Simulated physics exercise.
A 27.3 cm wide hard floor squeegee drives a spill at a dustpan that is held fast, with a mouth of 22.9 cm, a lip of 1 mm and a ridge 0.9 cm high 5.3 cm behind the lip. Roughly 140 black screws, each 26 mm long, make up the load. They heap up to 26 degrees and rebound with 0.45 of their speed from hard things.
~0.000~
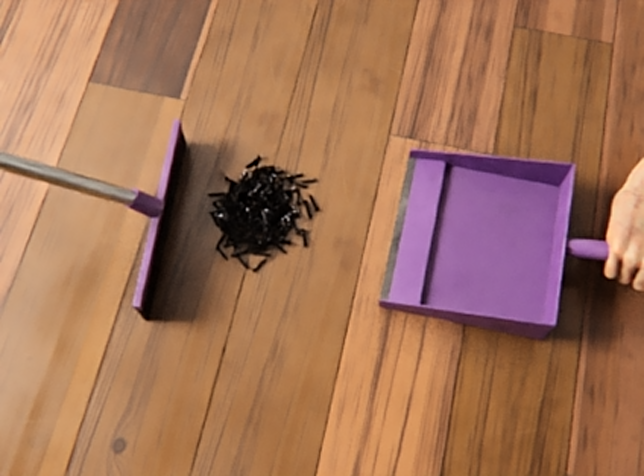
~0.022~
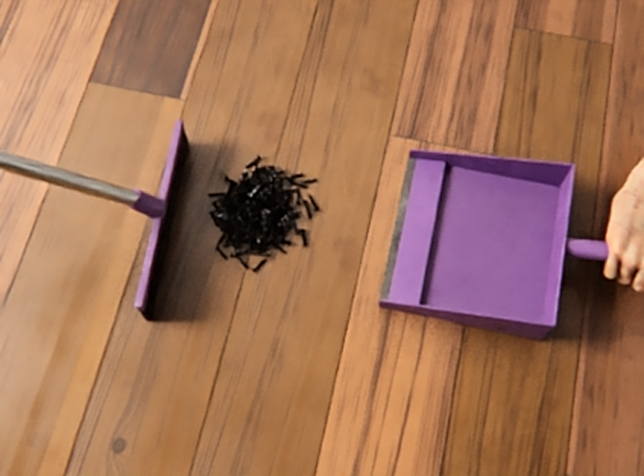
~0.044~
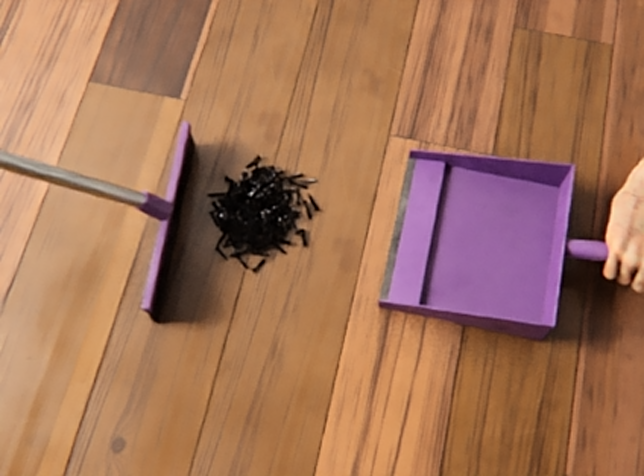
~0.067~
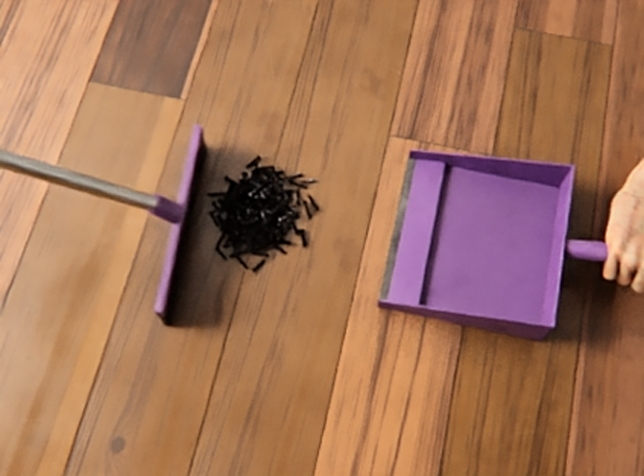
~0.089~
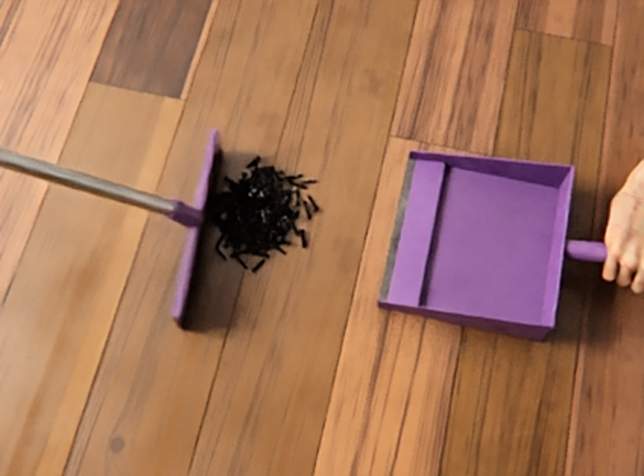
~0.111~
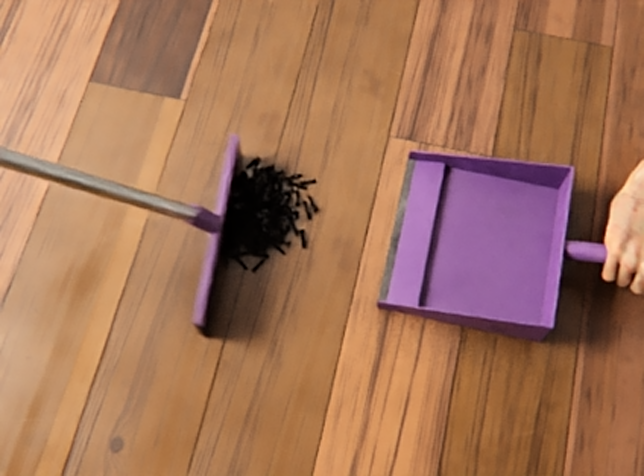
A purple squeegee slides right across a wooden floor and pushes into small black pieces.
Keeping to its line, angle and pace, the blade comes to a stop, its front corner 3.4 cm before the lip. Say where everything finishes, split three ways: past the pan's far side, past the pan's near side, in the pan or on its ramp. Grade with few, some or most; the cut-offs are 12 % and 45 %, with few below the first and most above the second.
Past the pan's far side: Few; past the pan's near side: Few; in the pan or on its ramp: Most.
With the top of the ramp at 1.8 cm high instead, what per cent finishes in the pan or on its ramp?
Estimate with the new ramp: Some 65 in a hundred.
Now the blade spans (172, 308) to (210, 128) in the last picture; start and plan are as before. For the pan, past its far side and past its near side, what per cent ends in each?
Pan 35 % / far 0 % / near 0 %.
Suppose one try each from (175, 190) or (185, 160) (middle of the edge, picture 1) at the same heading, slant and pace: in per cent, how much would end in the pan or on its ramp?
Roughly 75 % and 80 %.
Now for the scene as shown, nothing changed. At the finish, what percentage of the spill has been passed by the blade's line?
Estimate: About 0 %.
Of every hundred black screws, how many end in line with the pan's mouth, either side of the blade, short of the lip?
Close to 10 per cent of them end up there.
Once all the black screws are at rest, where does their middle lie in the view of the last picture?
Near (446, 252).
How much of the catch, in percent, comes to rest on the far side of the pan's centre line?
Estimate: Close to 40 %.
After 0.19 s, middle of the blade 12 cm from the lip; 0 % over the lip, far side 0 %, near side 0 %.
After 0.25 s, middle of the blade 6 cm from the lip; 0 % over the lip, far side 5 %, near side 5 %.
After 0.44 s, middle of the blade 5 cm from the lip; 80 % over the lip, far side 5 %, near side 5 %.
At rest (1.6 s), far side 5 %, near side 5 %, pan 80 %, in front of the lip or behind the blade 10 %.
